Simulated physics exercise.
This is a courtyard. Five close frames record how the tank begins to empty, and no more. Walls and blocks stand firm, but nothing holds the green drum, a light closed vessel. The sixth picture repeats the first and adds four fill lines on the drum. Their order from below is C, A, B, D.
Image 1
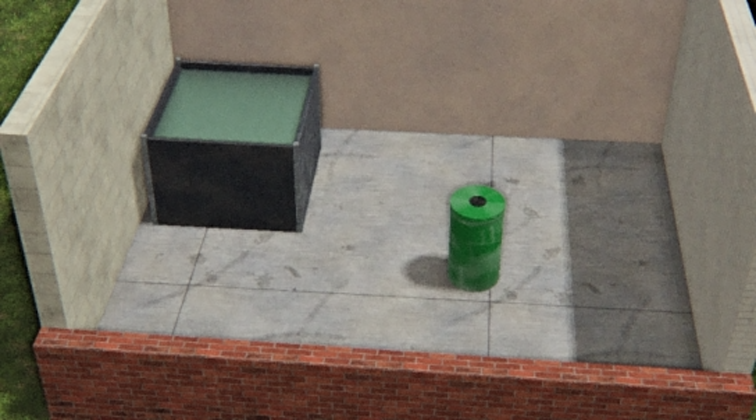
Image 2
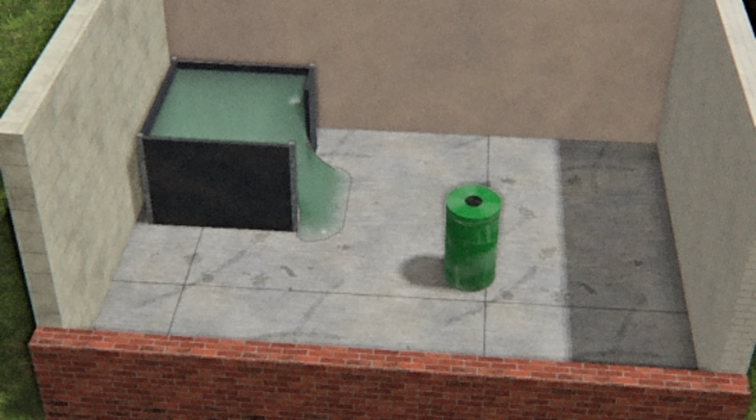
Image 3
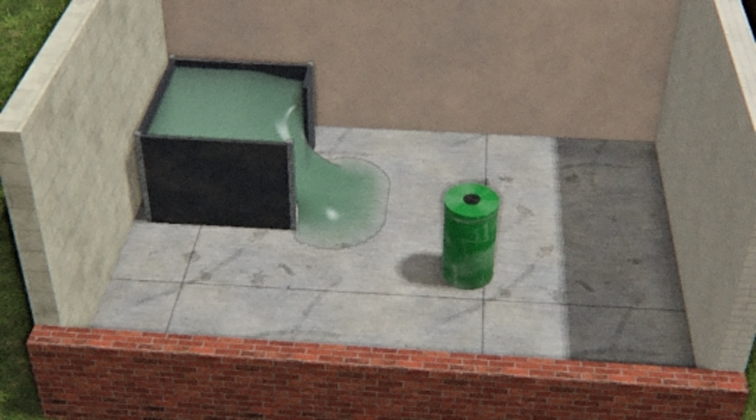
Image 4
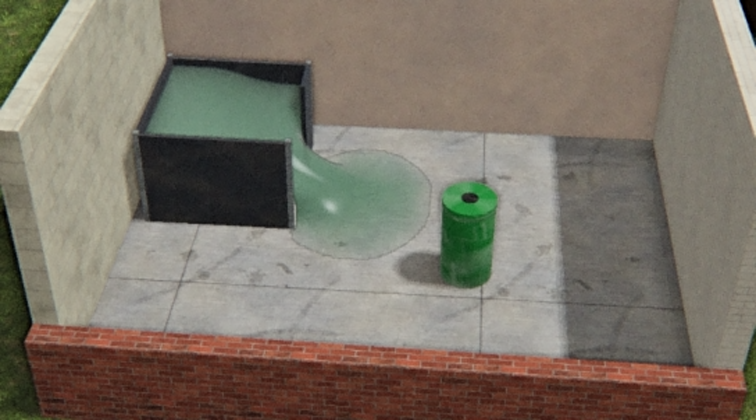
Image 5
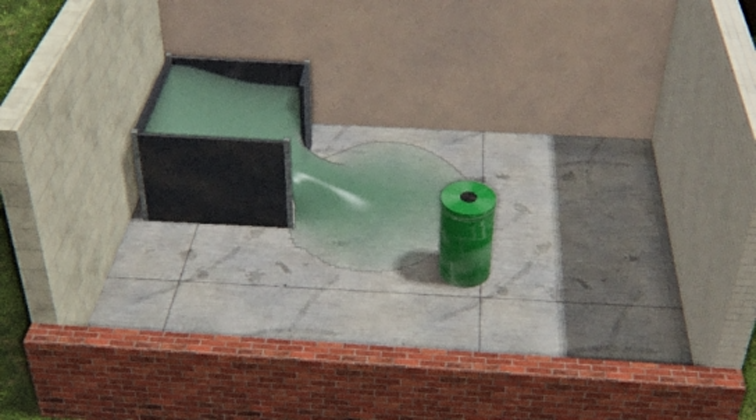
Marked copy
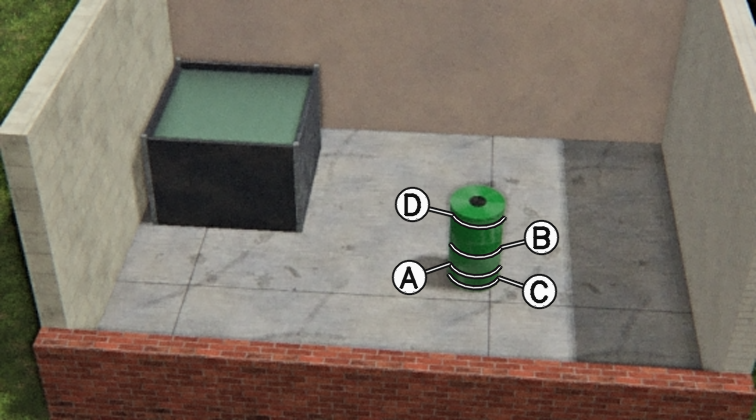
We see a walled courtyard with a dark, open-topped tank of greenish water on the left and a green drum standing to its right; water pours from the tank's right side and spreads across the paving to the drum.
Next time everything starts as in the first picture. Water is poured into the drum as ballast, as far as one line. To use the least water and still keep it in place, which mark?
Take D.
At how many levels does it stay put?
One.
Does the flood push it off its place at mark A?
Yes, it does.
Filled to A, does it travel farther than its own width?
Yes.
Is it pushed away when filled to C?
Yes.
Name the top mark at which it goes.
That would be B.
In white, A at (474, 276); B at (475, 257); C at (473, 287); D at (478, 227); from the bottom up C, A, B, D.
If A is chosen, it is pushed about 3 times its own width away.
If B is chosen, it is pushed about half its own width away.
If C is chosen, it is pushed about 5 times its own width away.
If D is chosen, it does not move.
